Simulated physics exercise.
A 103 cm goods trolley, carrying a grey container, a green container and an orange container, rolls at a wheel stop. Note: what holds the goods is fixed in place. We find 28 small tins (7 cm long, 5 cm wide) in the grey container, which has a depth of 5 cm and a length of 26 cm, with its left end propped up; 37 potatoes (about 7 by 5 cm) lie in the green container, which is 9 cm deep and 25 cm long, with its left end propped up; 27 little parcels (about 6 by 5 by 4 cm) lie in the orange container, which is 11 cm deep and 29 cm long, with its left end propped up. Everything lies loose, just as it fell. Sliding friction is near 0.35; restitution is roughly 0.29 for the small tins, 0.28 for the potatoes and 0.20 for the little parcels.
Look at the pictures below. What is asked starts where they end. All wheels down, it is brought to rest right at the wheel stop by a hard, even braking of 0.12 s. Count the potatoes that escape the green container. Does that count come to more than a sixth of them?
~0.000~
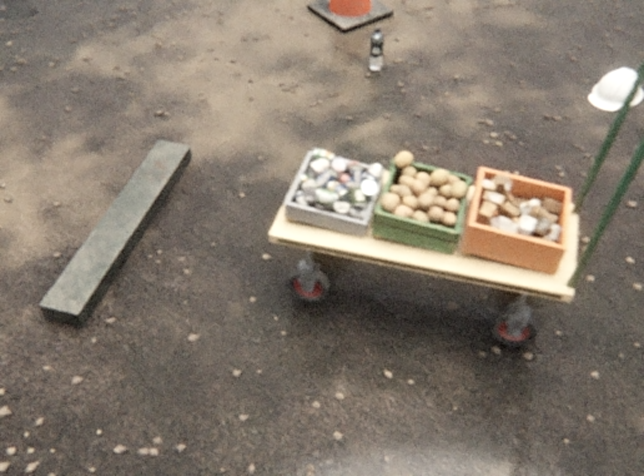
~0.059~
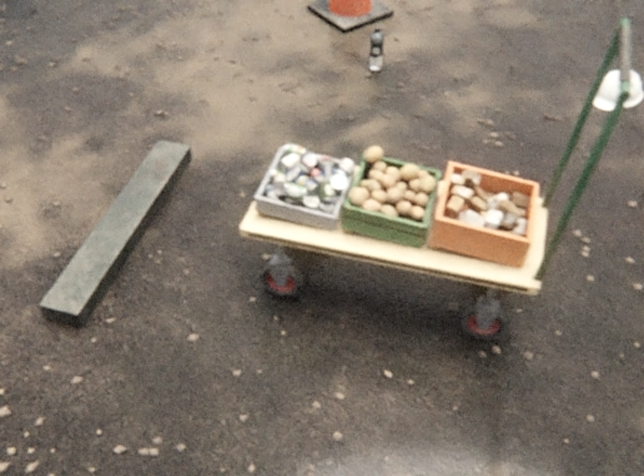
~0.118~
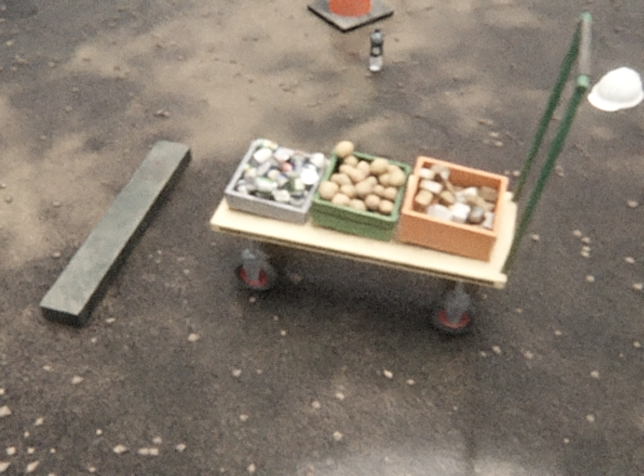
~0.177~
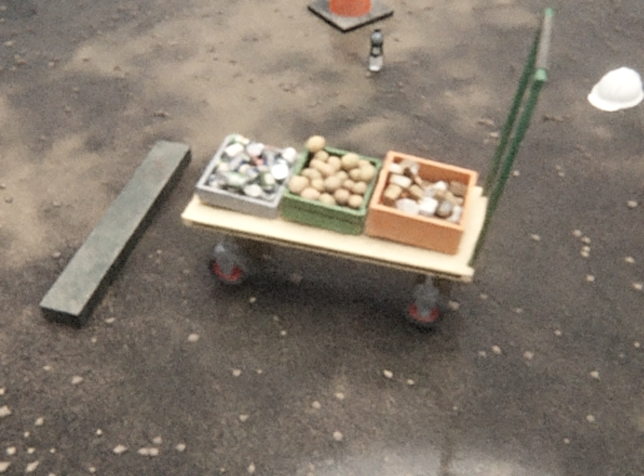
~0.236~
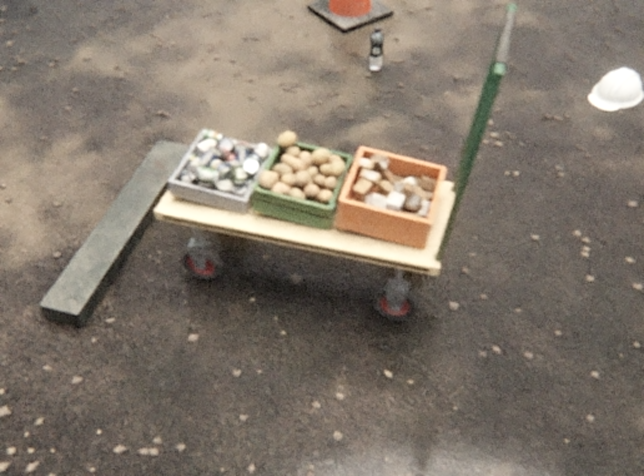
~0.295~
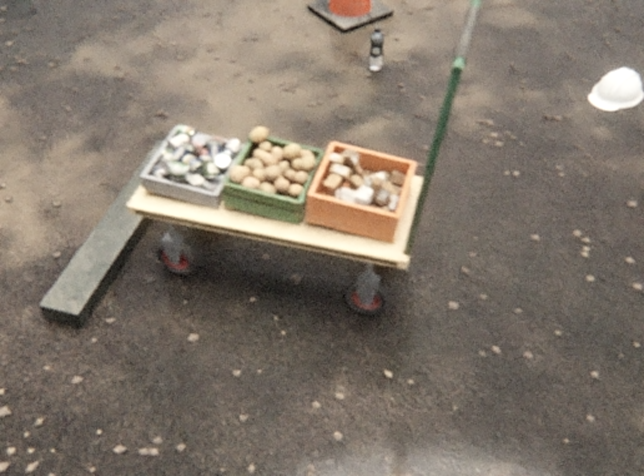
No.
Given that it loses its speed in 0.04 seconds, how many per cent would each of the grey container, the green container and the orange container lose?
Result - grey container: 30 percent, green container: 10 percent, orange container: 0 percent.
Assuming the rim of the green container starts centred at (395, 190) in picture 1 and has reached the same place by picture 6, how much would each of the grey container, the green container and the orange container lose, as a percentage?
Grey container 20 %, green container 10 %, orange container 0 %.
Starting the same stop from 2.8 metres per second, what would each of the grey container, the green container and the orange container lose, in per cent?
Grey container 40 %, green container 10 %, orange container 0 %.
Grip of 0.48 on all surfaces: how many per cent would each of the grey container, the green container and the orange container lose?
Grey container 10%, green container 0%, orange container 0%.
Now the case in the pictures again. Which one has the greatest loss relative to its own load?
The grey container is the one.
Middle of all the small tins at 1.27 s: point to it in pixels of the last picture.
At about (153, 155) in pixels.
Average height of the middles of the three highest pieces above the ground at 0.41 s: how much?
I'd say near 52 cm.
After 0.31 s, braking starts.
After 0.41 s, grey container 28 in, 0 out, green container 37 in, 0 out and orange container 27 in, 0 out.
After 0.53 s, grey container 22 in, 6 out, green container 35 in, 2 out and orange container 27 in, 0 out.
After 0.76 s, grey container 21 in, 7 out, green container 35 in, 2 out and orange container 27 in, 0 out.
When it is over (at 1.27 s), grey container 21 in, 7 out, green container 35 in, 2 out and orange container 27 in, 0 out. Asked share, 2 of 37, 5 per cent.
